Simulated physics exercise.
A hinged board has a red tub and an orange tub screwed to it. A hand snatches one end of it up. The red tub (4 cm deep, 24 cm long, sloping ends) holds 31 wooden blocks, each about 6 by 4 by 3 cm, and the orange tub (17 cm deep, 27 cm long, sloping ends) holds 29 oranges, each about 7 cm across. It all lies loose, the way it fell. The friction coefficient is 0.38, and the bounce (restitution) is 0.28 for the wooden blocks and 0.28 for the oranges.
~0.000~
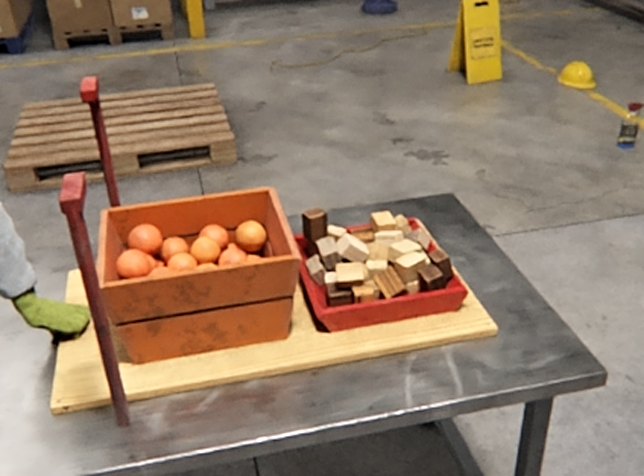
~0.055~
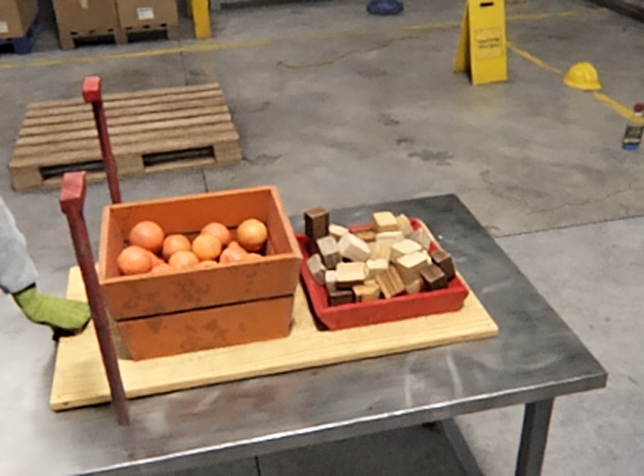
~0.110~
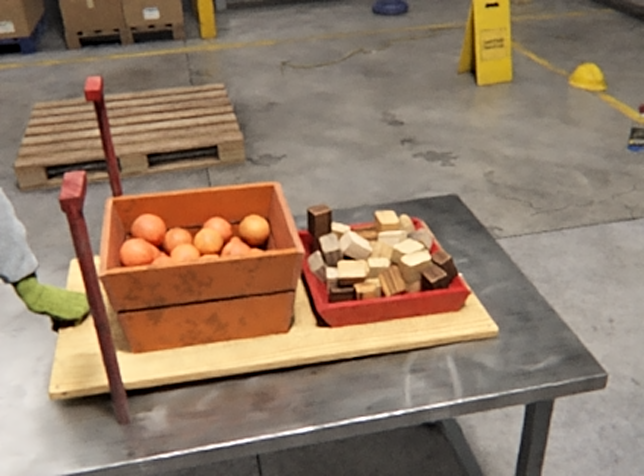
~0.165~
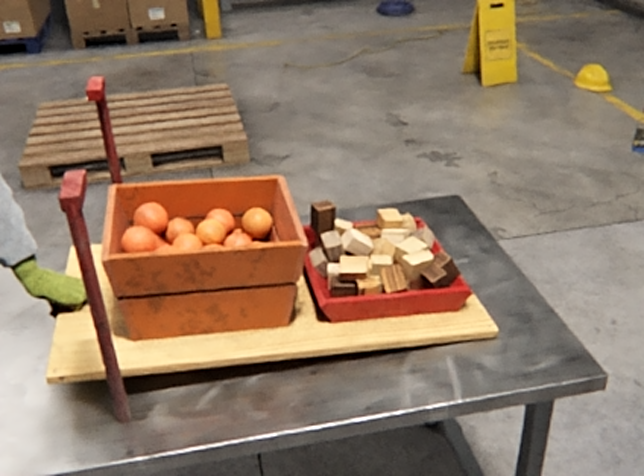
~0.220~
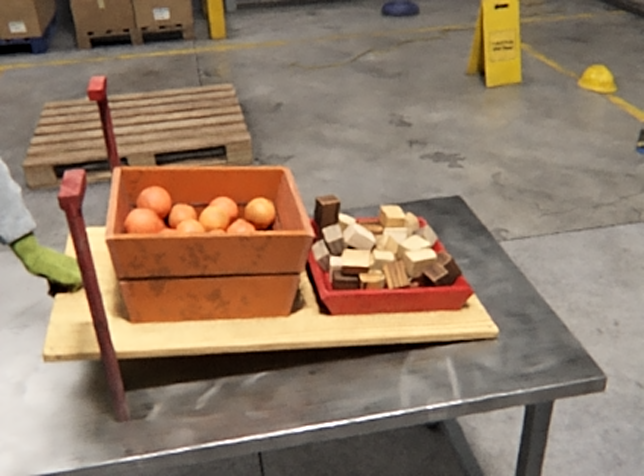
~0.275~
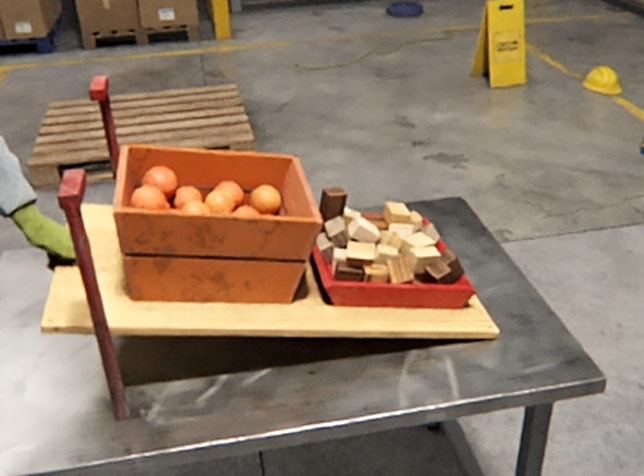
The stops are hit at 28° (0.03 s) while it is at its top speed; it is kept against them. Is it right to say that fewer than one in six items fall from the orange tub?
Right.
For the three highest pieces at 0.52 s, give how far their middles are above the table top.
Close to 48 cm up.
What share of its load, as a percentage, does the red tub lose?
About 20 percent for the red tub.
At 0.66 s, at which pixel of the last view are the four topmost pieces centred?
(286, 94).
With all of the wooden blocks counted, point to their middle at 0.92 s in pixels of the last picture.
The middle is around (420, 235).
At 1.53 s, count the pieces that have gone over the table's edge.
The number is close to 1.
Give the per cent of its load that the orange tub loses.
That comes to around 5 per cent.
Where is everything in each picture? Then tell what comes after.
In the first picture (we follow the rim corner now nearest the camera; the camera moves round a little), orange tub at (103, 285); red tub at (322, 312); tilt 0°; nothing out yet.
In the second picture, orange tub at (104, 281); red tub at (323, 311); tilt 0°.
In the third picture, orange tub at (105, 272); red tub at (323, 307); tilt 2°.
In the fourth picture, orange tub at (108, 257); red tub at (325, 301); tilt 4°.
In the fifth picture, orange tub at (112, 236); red tub at (327, 293); tilt 7°.
In the sixth picture, orange tub at (120, 210); red tub at (330, 283); tilt 11°; nothing out yet.
After 0.42 s, it hits the stops.
After 0.52 s, tilt 28°; 0 of 31 out of the red tub and 0 of 29 out of the orange tub.
After 0.66 s, tilt 28°; 2 of 31 out of the red tub and 0 of 29 out of the orange tub.
After 0.92 s, tilt 28°; 3 of 31 out of the red tub and 2 of 29 out of the orange tub.
Outcome (at 1.53 s), 6 of 31 out of the red tub and 2 of 29 out of the orange tub. Asked share, 2 of 29, 7 per cent.
